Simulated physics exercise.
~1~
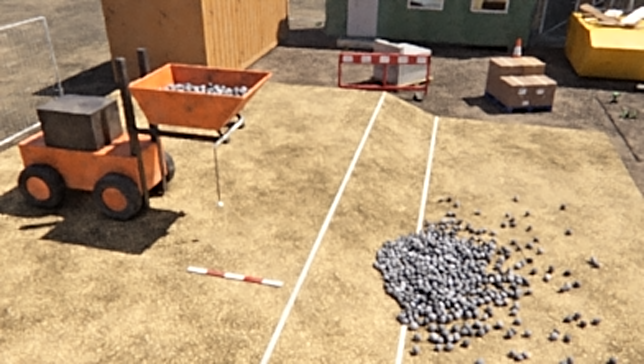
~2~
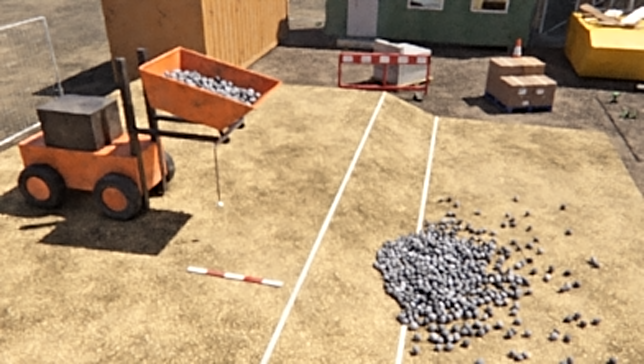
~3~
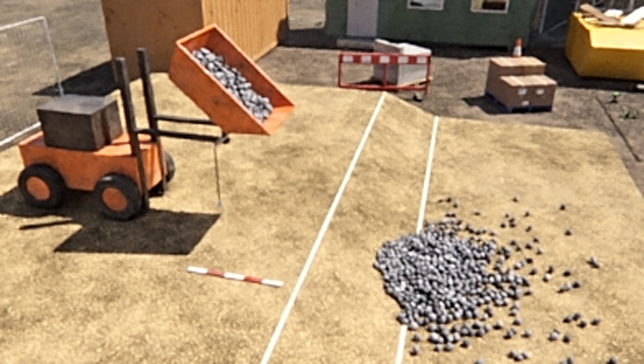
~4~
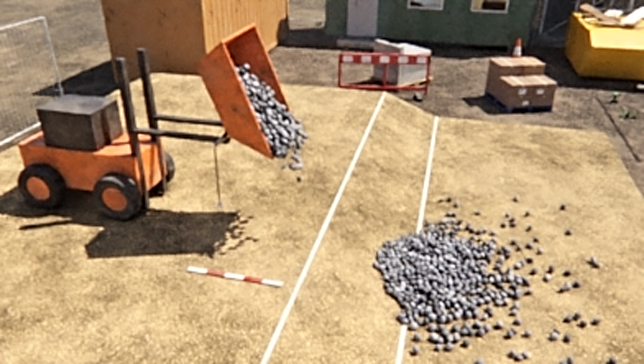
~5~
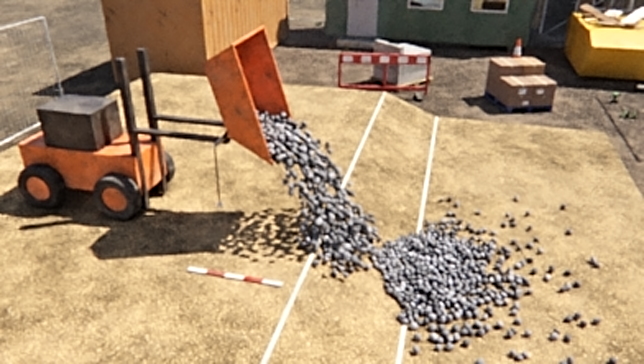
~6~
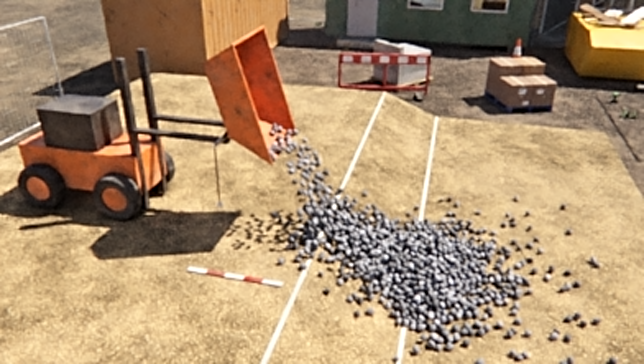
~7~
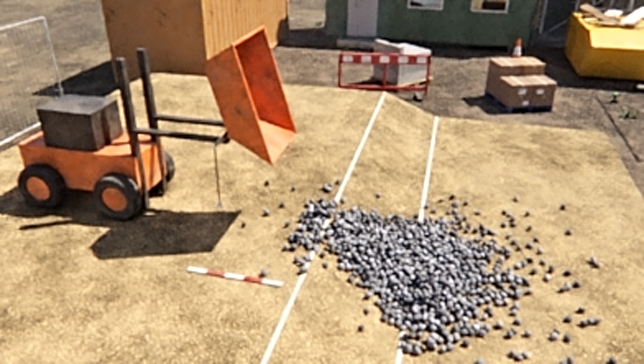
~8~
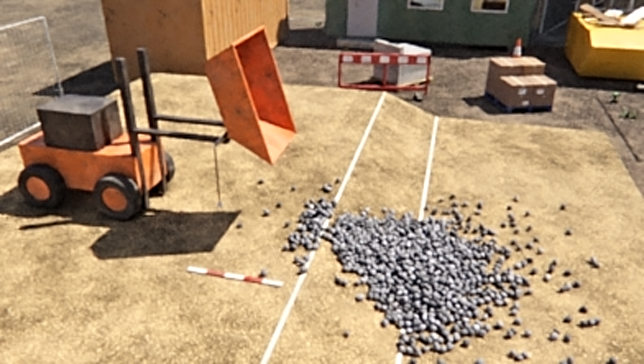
At the start, an orange forklift stands at the left of a sandy yard, holding up an orange skip of grey stones, while an earlier pile lies to the right across a white line. The skip begins tipping to the right, and the stones slide toward its lower edge. As it tilts steeply, the first stones spill over the lip, then a thick stream pours down near the first white line. The stones run rightward into the old pile as the flow thins. Finally, the empty skip stays steeply tipped above one broad, merged heap, with a small cluster at its left edge.
